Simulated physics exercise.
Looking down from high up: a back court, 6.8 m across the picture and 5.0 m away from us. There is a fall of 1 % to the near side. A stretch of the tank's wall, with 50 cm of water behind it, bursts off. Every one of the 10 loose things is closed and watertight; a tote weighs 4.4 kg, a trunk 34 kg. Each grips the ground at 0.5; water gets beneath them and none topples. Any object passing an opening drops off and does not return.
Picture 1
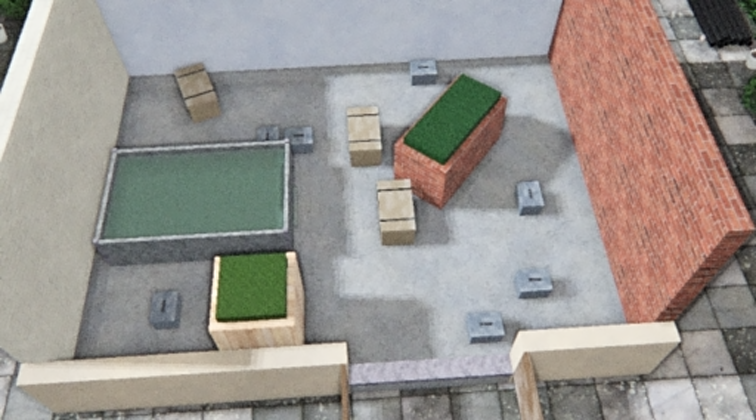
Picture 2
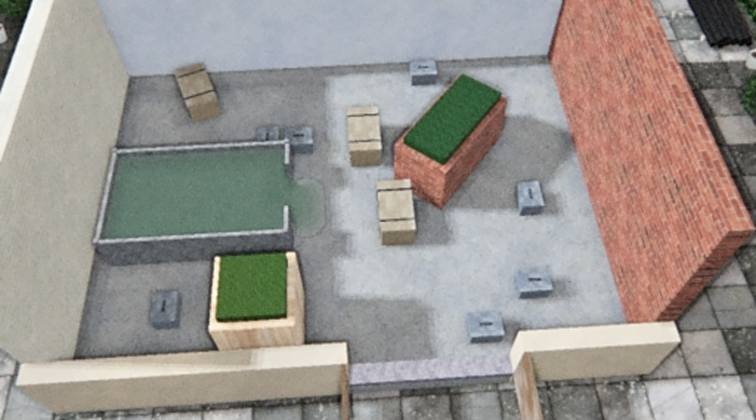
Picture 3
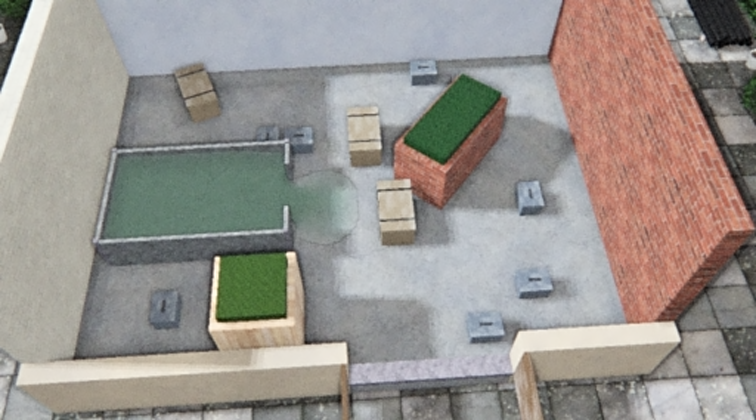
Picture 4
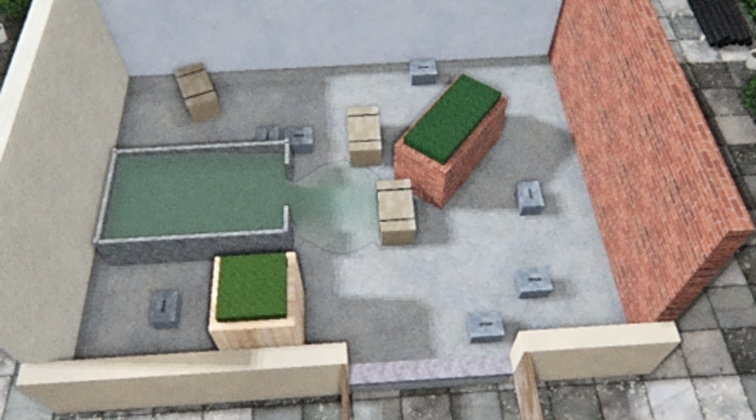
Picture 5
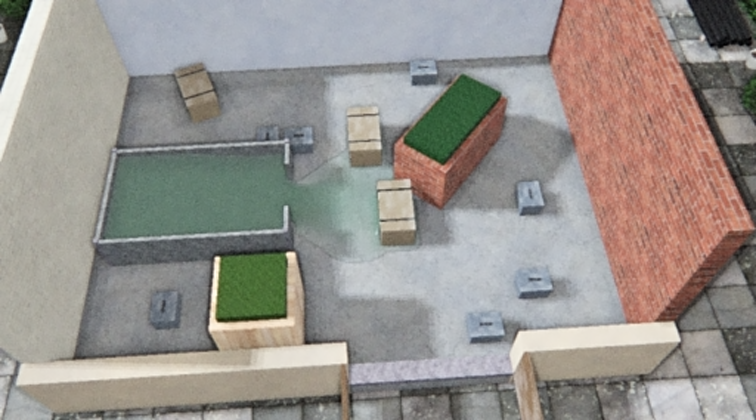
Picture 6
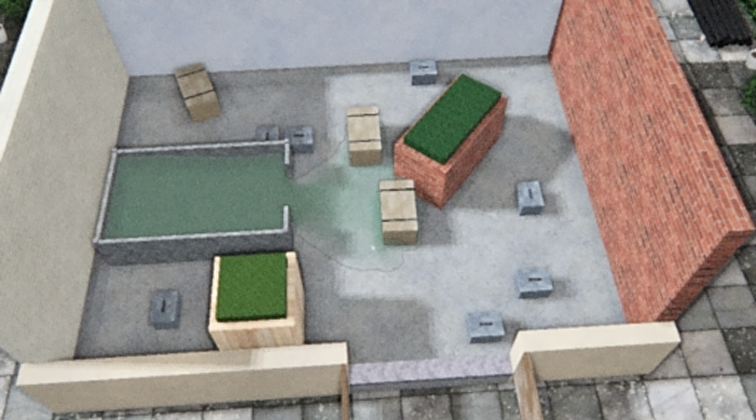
At first, a walled tank of green water stands at the left of a courtyard scattered with crates and grey blocks. Then part of its right wall opens, and water spreads rightward in a thin sheet, reaching the nearest wooden crates, while the objects around it barely move, if at all.
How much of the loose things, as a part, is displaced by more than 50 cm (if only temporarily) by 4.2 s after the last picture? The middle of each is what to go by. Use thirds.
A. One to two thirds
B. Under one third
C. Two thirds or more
The answer is A.
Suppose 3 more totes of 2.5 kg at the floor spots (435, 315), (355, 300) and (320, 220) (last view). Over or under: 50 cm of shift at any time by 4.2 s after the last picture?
Each in turn ends up beyond the limit, within the limit, beyond the limit.
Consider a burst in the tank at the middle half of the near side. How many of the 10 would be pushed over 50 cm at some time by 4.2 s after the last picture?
In that case the number is 1.
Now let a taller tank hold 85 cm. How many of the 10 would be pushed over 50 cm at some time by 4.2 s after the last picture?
Then it comes to 5.
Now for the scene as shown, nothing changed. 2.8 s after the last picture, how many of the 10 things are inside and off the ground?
At that time, 2.
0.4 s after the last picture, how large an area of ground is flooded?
About 7.5 m2 is covered.
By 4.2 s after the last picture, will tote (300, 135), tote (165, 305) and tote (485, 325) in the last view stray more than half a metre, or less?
Within the mark, within the mark, beyond the mark.
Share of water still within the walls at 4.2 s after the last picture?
Roughly 92 percent.
Then, 0.4 s after the last picture 0 of 10 are over 50 cm from their spots; 0 afloat.
Then, 1.5 s after the last picture 1 of 10 are over 50 cm from their spots; 0 afloat.
Then, 2.8 s after the last picture 4 of 10 are over 50 cm from their spots; 2 afloat.
Then, 4.2 s after the last picture 4 of 10 are over 50 cm from their spots, and 4 have been at some point; 2 afloat.
